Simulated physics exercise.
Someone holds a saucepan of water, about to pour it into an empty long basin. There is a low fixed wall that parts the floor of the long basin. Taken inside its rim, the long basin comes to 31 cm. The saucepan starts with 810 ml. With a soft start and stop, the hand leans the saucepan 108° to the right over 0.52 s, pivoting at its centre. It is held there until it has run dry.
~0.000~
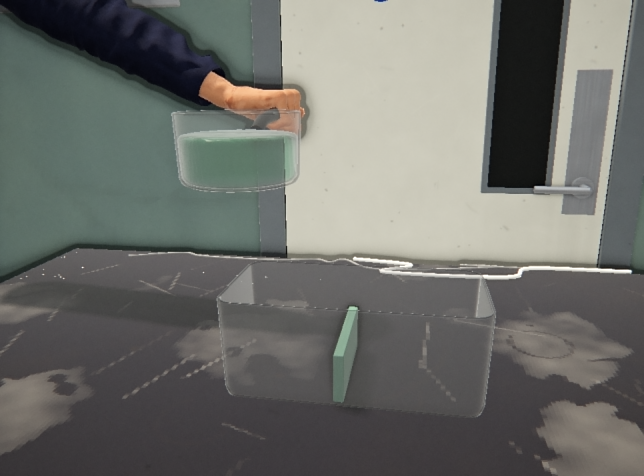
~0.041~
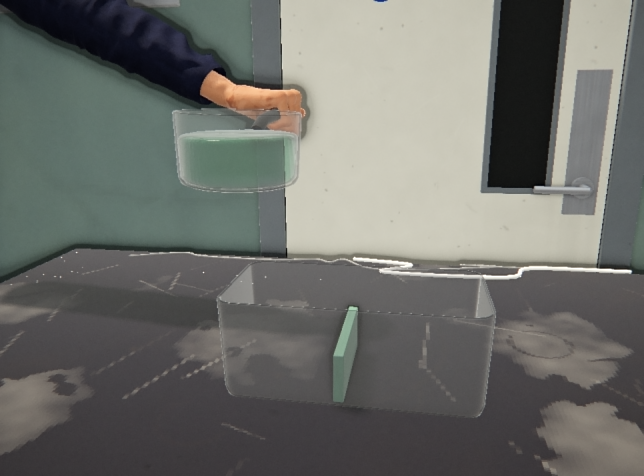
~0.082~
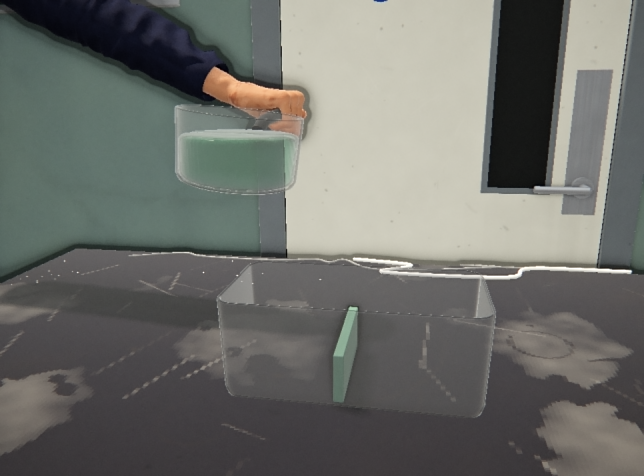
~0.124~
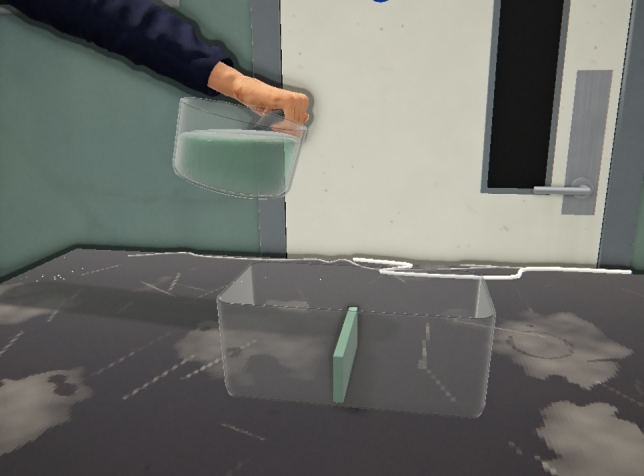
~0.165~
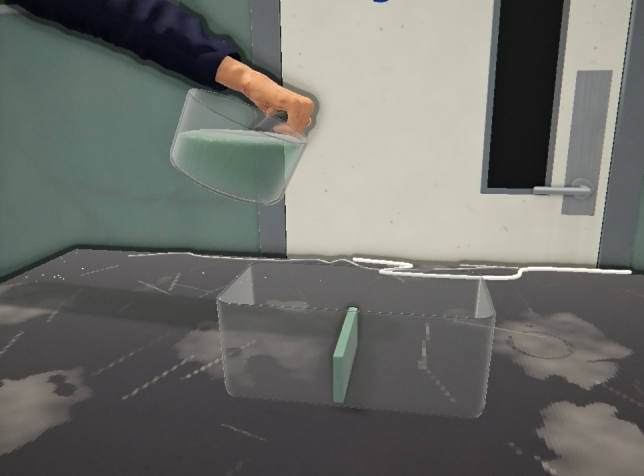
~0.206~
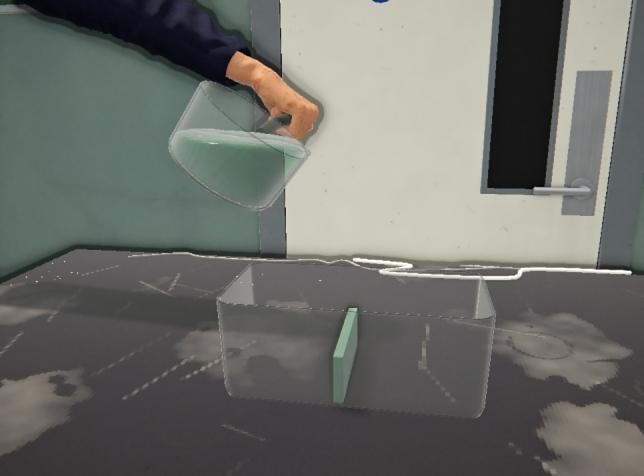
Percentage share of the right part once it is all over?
34 per cent.
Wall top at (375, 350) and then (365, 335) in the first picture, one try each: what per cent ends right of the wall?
I'd put it at about 20 per cent for the first and about 10 per cent for the second.
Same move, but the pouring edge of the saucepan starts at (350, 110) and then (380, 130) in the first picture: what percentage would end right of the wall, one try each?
Near 90 in a hundred on the first go and near 90 in a hundred on the second.
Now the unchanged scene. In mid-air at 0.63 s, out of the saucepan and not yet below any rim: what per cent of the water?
Estimated airborne part: Roughly 8 per cent.
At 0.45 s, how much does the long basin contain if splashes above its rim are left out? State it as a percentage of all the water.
20 %, more or less.
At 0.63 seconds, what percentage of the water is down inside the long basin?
Some 86 percent.
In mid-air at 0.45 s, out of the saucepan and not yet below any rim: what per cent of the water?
It comes to about 52 percent.
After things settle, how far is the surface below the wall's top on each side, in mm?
It's around 34 mm on the left side and around 48 mm on the right side.
Then, 0.45 s in, the tilt is 103° and 28 per cent is still to pour, 7 is left of the wall and 13 right of it.
Then, 0.63 s in, the tilt is 108° and 6 per cent is still to pour, 52 is left of the wall and 34 right of it.
Then, 0.82 s in, the tilt is 108° and 0 per cent is still to pour, 57 is left of the wall and 32 right of it.
Then, 1.02 s in, the tilt is 108° and 0 per cent is still to pour, 63 is left of the wall and 34 right of it.
Finally, 63 per cent lies left of the wall, 34 right of it and 3 outside.
